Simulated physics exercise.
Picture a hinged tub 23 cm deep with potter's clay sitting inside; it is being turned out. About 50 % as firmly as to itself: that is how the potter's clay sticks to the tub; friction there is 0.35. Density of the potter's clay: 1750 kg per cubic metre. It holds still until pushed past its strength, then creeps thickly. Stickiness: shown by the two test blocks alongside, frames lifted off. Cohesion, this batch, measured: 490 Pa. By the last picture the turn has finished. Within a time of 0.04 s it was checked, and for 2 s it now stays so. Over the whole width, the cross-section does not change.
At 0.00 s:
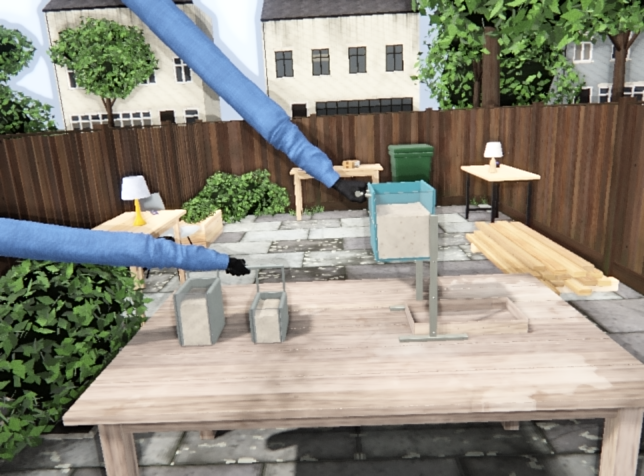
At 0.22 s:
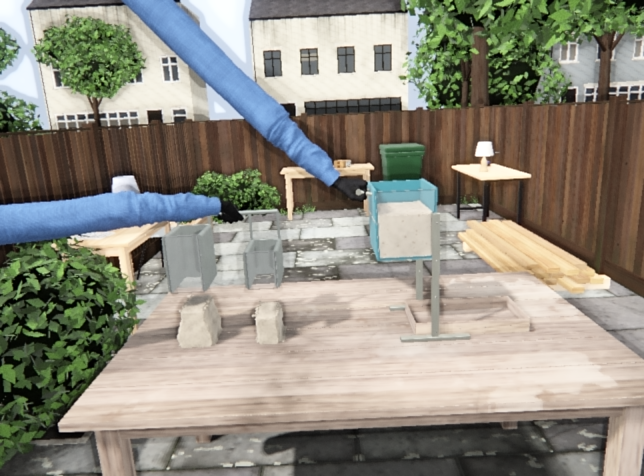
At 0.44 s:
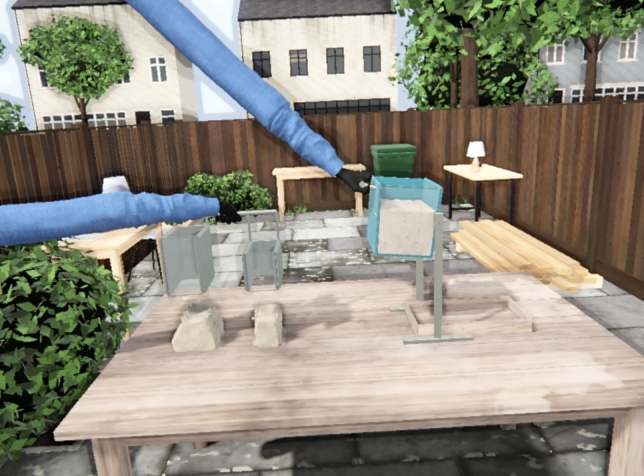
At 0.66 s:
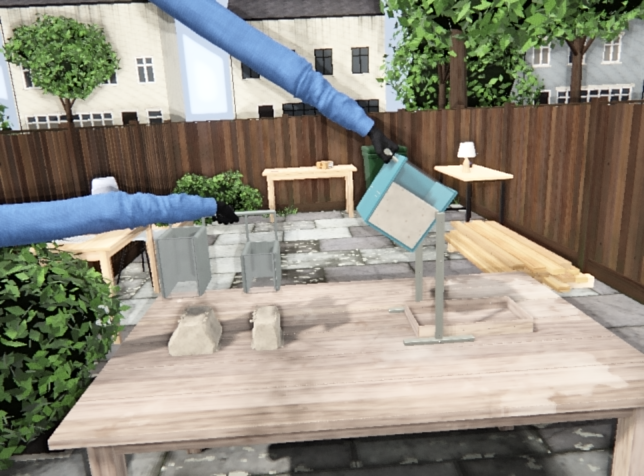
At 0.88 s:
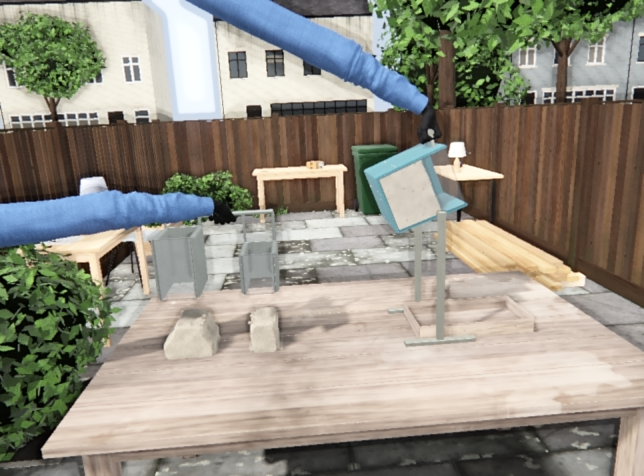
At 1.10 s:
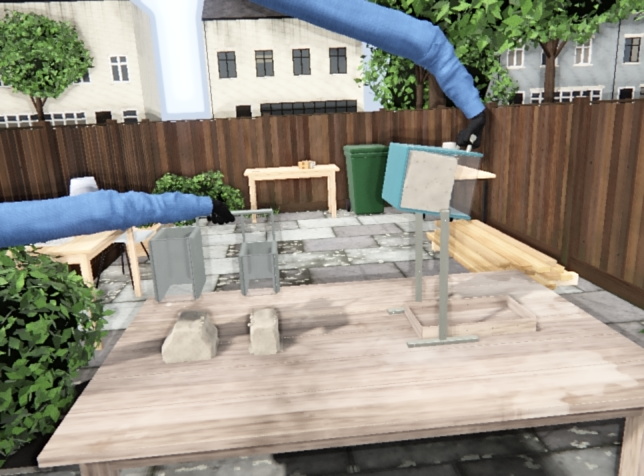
A blue-sleeved arm lifted two grey moulds off a pair of clay blocks, which sagged a little on the wooden table, and another arm turned a teal tub of clay over to the right.
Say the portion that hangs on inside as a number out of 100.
Expect roughly 53 %.
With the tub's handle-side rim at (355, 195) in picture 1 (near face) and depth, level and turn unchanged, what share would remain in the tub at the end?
Roughly 45 %.
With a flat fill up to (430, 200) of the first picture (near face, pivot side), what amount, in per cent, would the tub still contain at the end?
I'd put it close to 40 in a hundred.
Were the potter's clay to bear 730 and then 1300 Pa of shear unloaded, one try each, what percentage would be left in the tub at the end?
You'd see 45 percent the first time and 100 percent the second.
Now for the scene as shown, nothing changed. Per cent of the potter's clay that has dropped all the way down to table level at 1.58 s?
By then close to 0 % is down.
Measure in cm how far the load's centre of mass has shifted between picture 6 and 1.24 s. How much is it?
Shift: Some 5 cm.
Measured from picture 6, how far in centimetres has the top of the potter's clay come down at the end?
10 cm.
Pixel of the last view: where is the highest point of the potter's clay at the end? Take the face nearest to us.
(421, 183).
By 1.24 s, the tub is at 100 degrees and holds 100 %.
By 1.41 s, the tub is at 100 degrees and holds 71 %.
By 1.58 s, the tub is at 100 degrees and holds 56 %.
By 1.75 s, the tub is at 100 degrees and holds 53 %.
By 3.10 s, at the end, the tub is at 100 degrees and holds 53 %.
